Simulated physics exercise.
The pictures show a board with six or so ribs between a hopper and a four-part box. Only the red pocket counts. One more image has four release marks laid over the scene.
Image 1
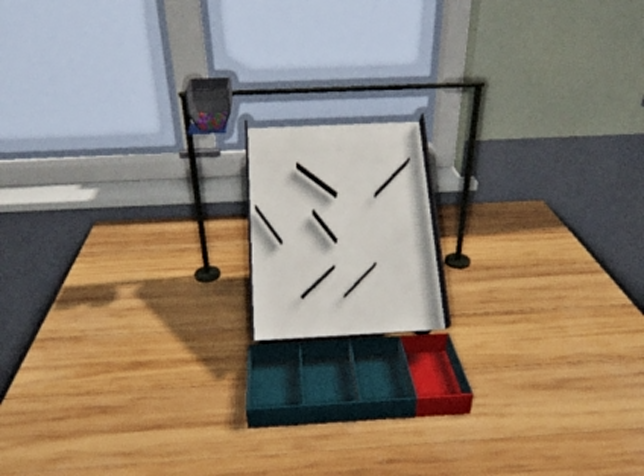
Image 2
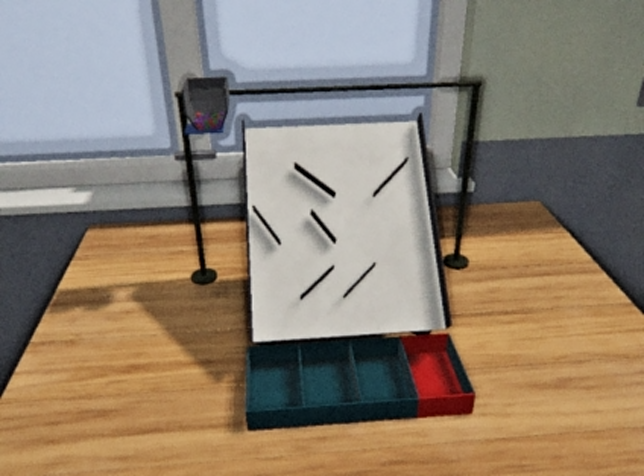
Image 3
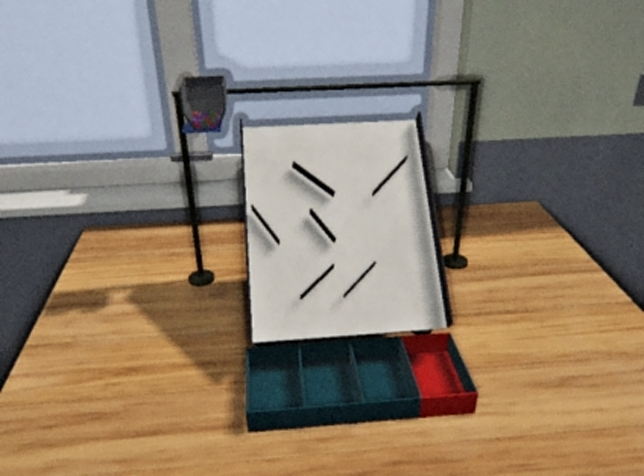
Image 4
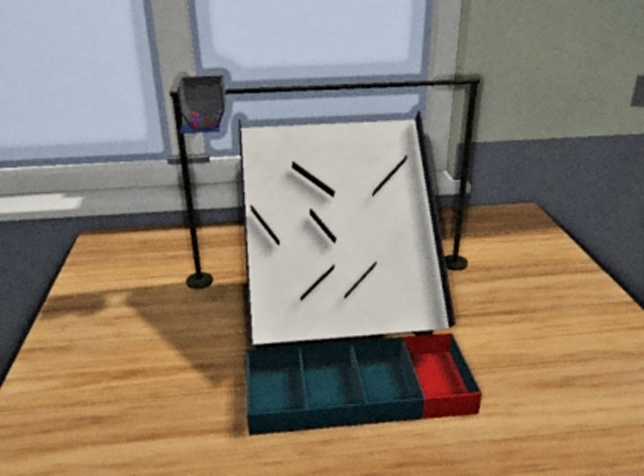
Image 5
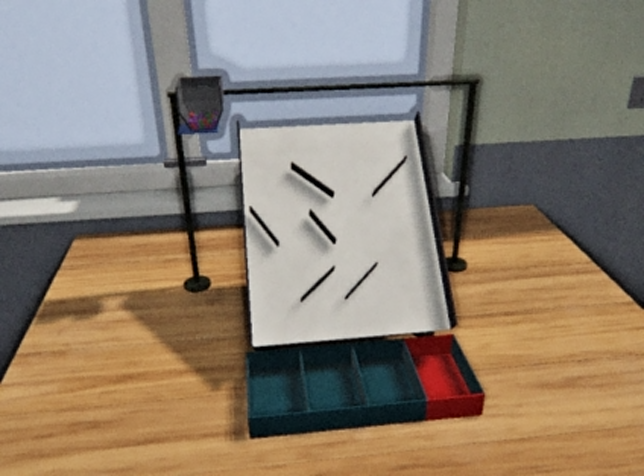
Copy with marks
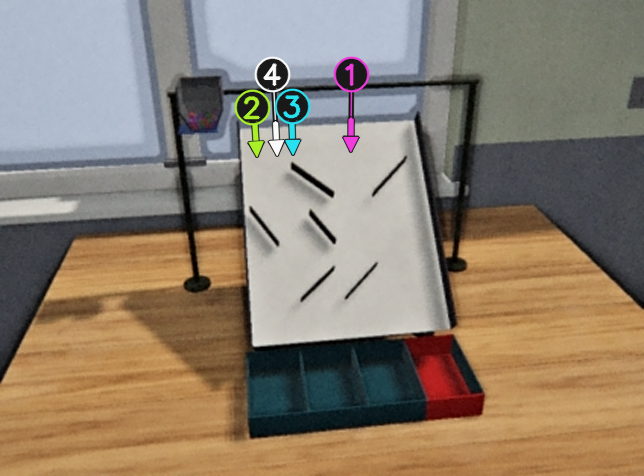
White board with six dark ribs standing on a wooden table behind a teal and red box, the view shifting very slightly.
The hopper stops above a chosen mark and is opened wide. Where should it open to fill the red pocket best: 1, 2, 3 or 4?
The answer is mark 3.
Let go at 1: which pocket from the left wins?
The second from the left.
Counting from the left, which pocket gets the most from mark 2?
The first.
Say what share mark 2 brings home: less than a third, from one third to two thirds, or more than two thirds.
It is less than a third.
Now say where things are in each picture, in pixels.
The first frame shows hopper at (213, 122), round plastic beads, door shut.
The second frame shows ribs (294, 162) to (336, 193), (375, 192) to (408, 157).
The third frame shows ribs (252, 205) to (279, 240), (311, 208) to (336, 239).
The fourth frame shows ribs (301, 297) to (334, 265), (346, 295) to (377, 262).
The fifth frame shows red pocket at (455, 406), number 4 of 4 from the left.
On the marked copy, mark 1 meets the board at (350, 146); mark 2 meets the board at (256, 151); mark 3 meets the board at (292, 149); mark 4 meets the board at (276, 150).
Choosing 1, a stray few in the red pocket, nearly all in other pockets.
Choosing 2, none in the red pocket, nearly all in other pockets, a stray few held on the board, a stray few outside the box.
Choosing 3, about a third in the red pocket, about half in other pockets, a small part outside the box.
Choosing 4, a small part in the red pocket, most in other pockets, a small part outside the box.
